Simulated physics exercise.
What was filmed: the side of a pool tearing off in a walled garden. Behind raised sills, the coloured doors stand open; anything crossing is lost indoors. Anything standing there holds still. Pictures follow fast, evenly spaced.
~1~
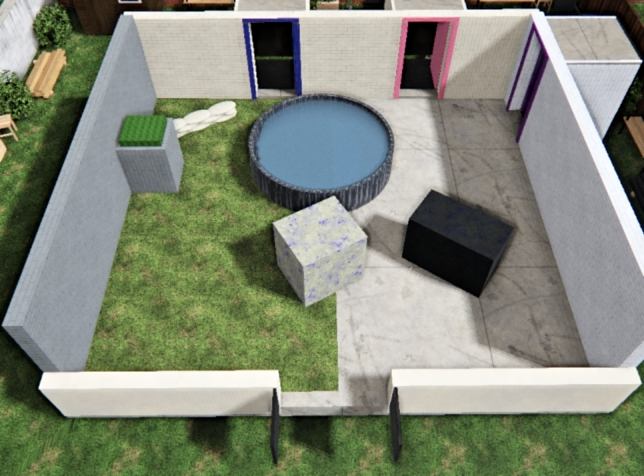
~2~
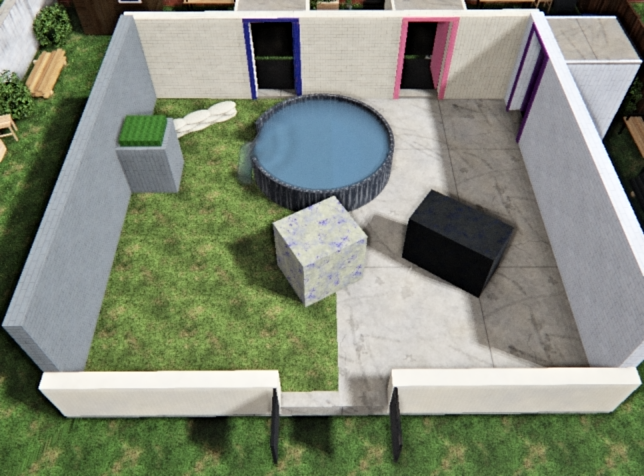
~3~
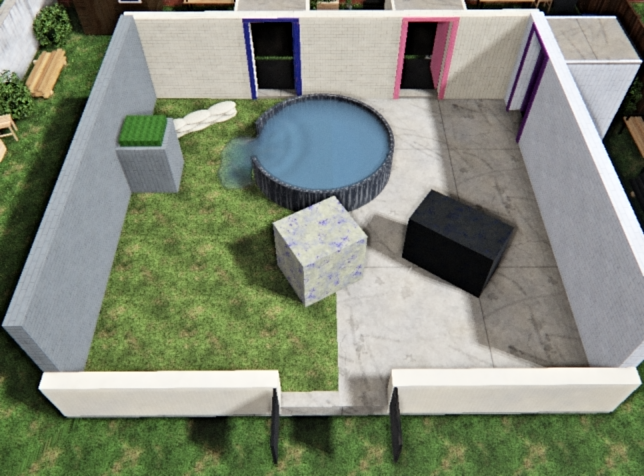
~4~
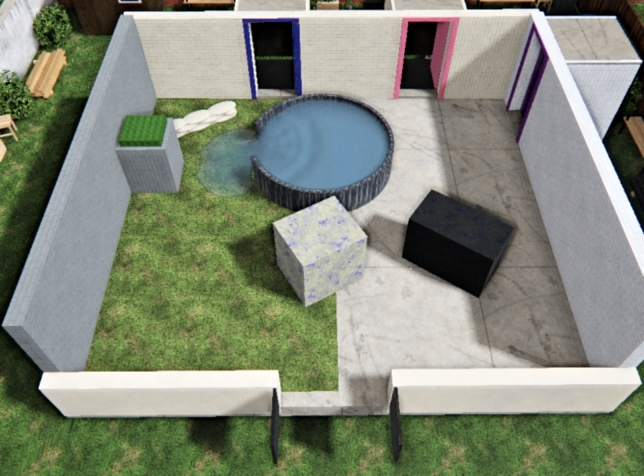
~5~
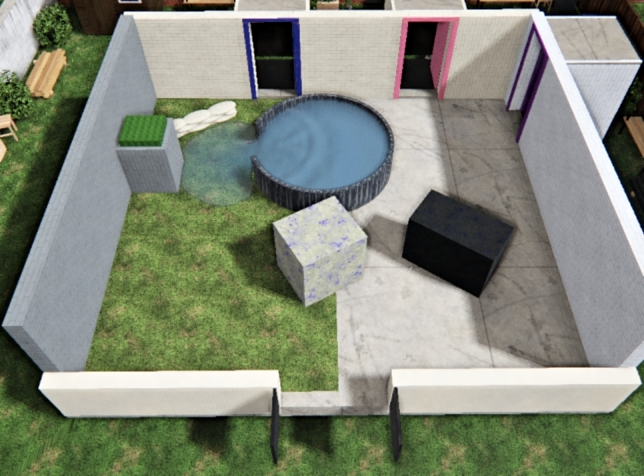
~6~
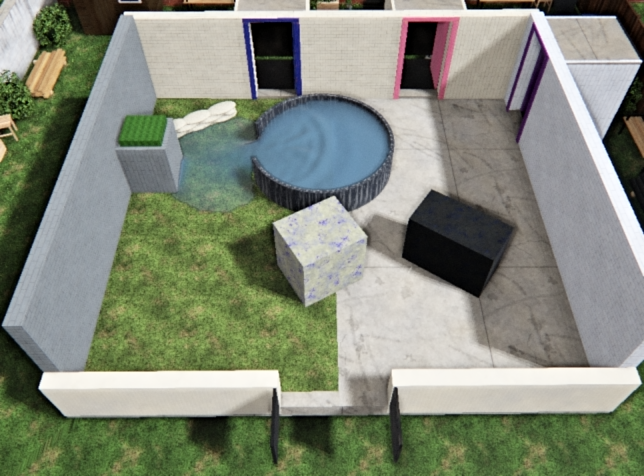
In a walled garden, water pours from the round pool's left side and spreads across grass.
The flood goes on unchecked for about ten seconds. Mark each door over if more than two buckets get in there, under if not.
Pink door: Under, blue door: Over, purple door: Under.
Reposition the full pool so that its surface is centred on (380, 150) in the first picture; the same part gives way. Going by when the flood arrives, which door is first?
The door meant here is the door marked blue.
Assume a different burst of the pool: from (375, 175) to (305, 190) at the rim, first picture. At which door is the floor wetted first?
Answer: The one in purple.
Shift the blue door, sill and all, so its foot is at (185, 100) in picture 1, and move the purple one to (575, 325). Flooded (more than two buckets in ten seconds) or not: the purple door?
I'd say the purple one admits less.
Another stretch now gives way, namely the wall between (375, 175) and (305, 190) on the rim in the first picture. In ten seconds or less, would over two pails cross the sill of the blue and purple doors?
Note - blue door: Below threshold; purple door: Above threshold.
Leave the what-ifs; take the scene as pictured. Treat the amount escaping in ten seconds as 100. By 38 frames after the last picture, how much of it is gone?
Estimate: 25 %.
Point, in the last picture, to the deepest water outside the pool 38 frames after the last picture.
About at (180, 145).
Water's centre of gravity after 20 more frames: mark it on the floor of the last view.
Around pixel (271, 166).
A moment on, water covers 10 % of the floor; the pink door not reached, the blue door not reached, the purple door not reached.
Next, water covers 20 % of the floor; the pink door not reached, the blue door not reached, the purple door not reached.
Then, water covers 30 % of the floor; the pink door not reached, the blue door wet at the sill, nothing in, the purple door not reached.
Later, water covers 50 % of the floor; the pink door wet at the sill, nothing in, the blue door over two buckets in, the purple door not reached.
In the end, water covers 80 % of the floor; the pink door wet at the sill, nothing in, the blue door far over two buckets in, the purple door under two buckets in.
